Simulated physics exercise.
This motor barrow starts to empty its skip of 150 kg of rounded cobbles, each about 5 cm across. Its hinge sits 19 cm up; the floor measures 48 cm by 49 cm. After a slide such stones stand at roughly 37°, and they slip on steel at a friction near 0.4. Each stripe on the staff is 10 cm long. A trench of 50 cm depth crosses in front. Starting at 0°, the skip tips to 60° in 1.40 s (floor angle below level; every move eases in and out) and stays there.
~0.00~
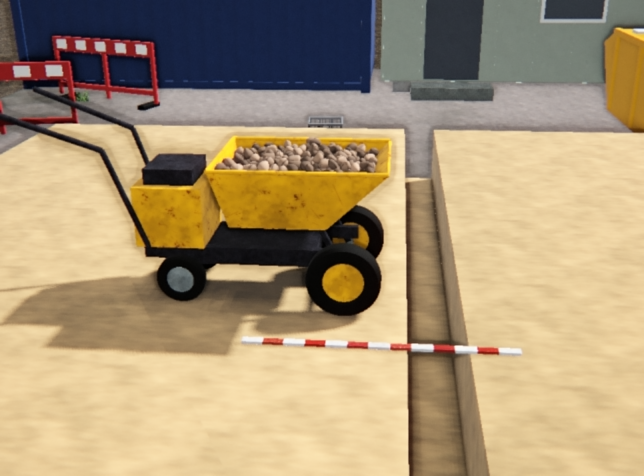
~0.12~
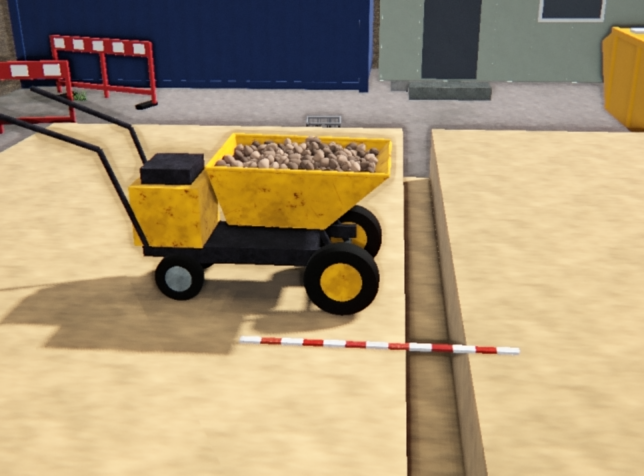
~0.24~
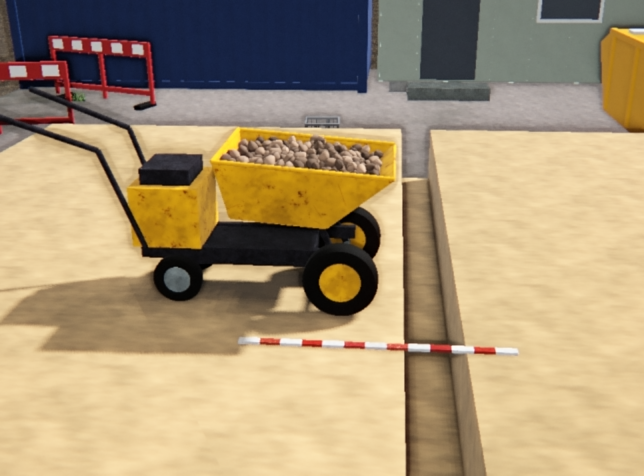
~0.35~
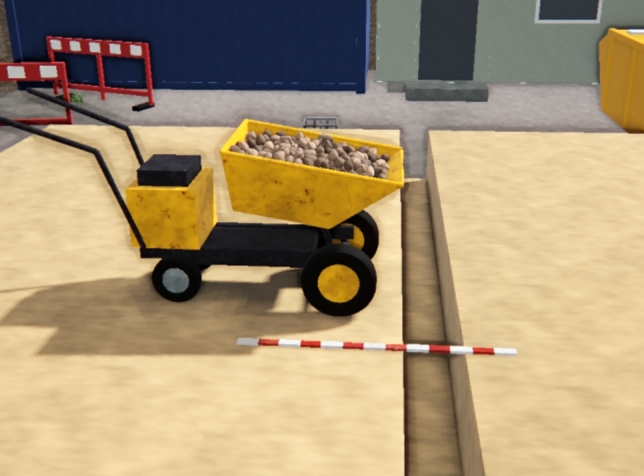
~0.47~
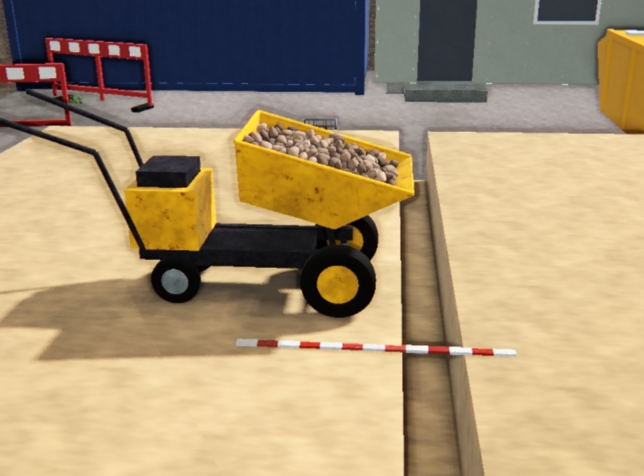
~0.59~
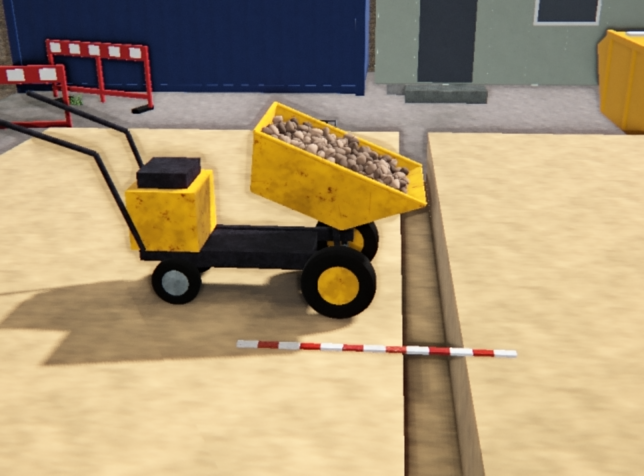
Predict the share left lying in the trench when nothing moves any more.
About 22 per cent.
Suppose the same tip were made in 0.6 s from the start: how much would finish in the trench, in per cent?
In that case some 15 per cent.
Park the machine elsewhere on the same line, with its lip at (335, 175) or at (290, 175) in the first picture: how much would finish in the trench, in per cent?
Near 75 per cent from the first place, 85 from the second.
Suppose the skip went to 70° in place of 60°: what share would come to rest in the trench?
It would be near 15 per cent.
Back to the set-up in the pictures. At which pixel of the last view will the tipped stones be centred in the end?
Around (494, 293).
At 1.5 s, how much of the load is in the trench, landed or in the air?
Some 0 per cent.
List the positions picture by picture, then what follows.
Lip at (389, 176), floor tilted 0°, highest stones at (310, 148), in the first picture.
The skip is at 1°, its lip at (389, 176); the top of the load is at (310, 147); the stones move at 0.2 m/s on average, in the second picture.
Lip at (395, 180), floor tilted 5°, highest stones at (295, 146); the stones move at 0.3 m/s on average, in the third picture.
The skip is at 10°, its lip at (403, 186); the top of the load is at (272, 141); the stones move at 0.5 m/s on average, in the fourth picture.
Lip at (413, 194), floor tilted 16°, highest stones at (276, 133); the stones move at 0.5 m/s on average, in the fifth picture.
The skip is at 23°, its lip at (426, 205); the top of the load is at (288, 127); the stones move at 0.6 m/s on average, in the sixth picture.
After 1.0 s the floor is at 51°; 100 % in the skip; the foremost stones are at (455, 231).
After 1.5 s the floor is at 60°; 68 % in the skip, 1 % in the trench, 31 % past the trench; the foremost stones are at (545, 301).
After 1.9 s the floor is at 60°; 36 % in the skip, 1 % in the trench, 63 % past the trench; the foremost stones are at (641, 313).
After 3.8 s the floor is at 60°; 0 % in the skip, 22 % in the trench, 78 % past the trench; the foremost stones are past the picture's edge.
